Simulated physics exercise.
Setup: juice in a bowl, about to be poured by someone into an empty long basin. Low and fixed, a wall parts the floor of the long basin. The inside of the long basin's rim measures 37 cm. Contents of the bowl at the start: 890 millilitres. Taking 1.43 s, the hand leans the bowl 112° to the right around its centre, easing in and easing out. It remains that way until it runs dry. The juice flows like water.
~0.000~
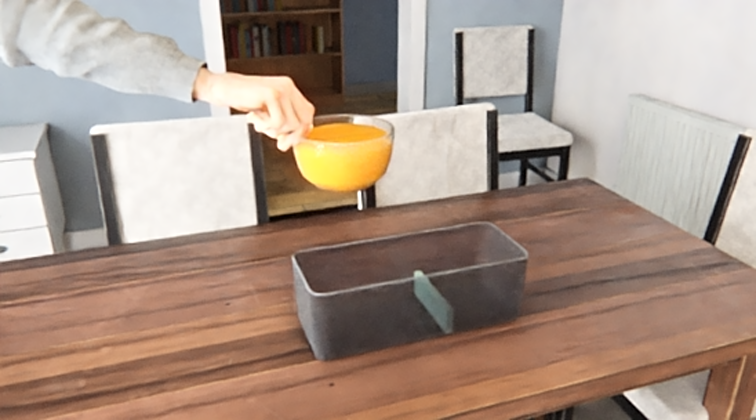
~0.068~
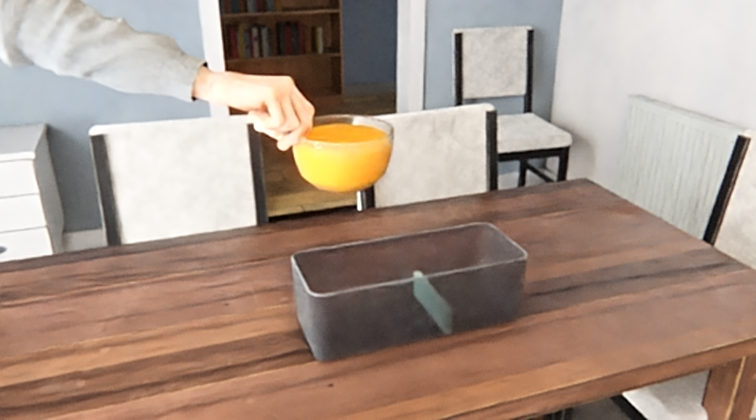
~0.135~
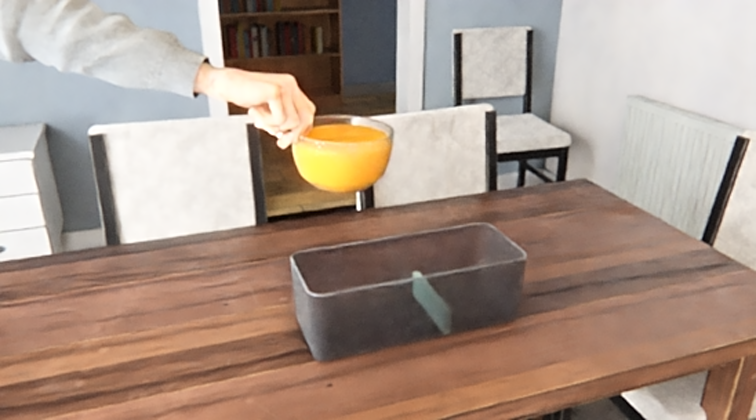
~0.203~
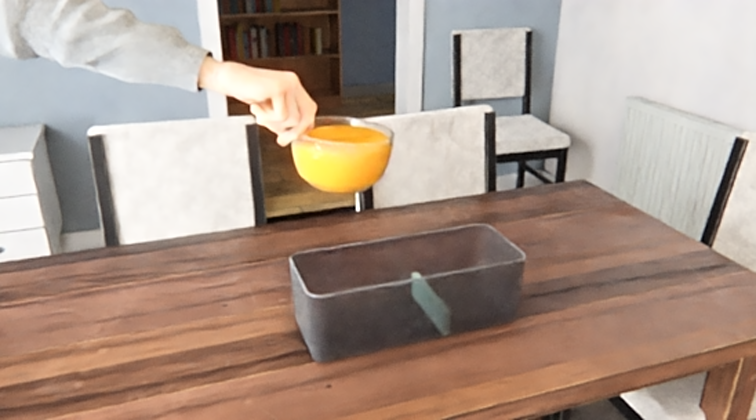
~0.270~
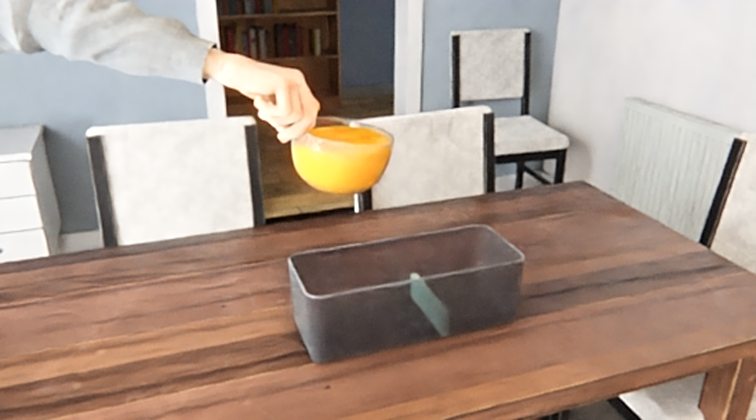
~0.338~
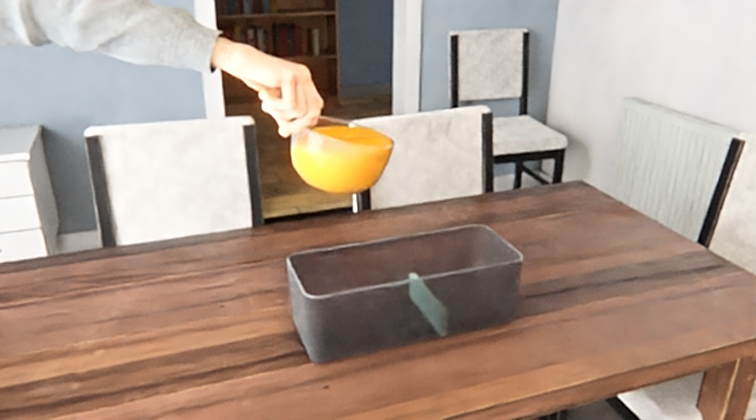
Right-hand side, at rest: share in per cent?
61 per cent.
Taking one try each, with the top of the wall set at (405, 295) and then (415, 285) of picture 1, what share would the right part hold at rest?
85 % and 80 %.
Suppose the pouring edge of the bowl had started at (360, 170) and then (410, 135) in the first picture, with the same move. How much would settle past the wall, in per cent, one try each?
About 5 %, then about 75 %.
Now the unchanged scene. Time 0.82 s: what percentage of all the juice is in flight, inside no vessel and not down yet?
It comes to about 36 percent.
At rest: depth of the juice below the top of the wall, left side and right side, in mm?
Left about 34 mm, while the right is about 14 mm.
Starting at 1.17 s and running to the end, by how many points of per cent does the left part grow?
It comes to near 12 per cent.
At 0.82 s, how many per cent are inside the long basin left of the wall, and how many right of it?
5 left and 16 right, roughly.
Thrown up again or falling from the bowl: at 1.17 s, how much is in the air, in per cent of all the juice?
Estimate: Around 10 per cent.
By 0.82 s the tilt is 68° and 44 per cent is still to pour, 5 is left of the wall and 16 right of it.
By 1.17 s the tilt is 103° and 3 per cent is still to pour, 27 is left of the wall and 60 right of it.
By 1.53 s the tilt is 112° and 0 per cent is still to pour, 38 is left of the wall and 61 right of it.
By 1.93 s the tilt is 112° and 0 per cent is still to pour, 38 is left of the wall and 61 right of it.
At rest 38 per cent lies left of the wall, 61 right of it and 1 outside.
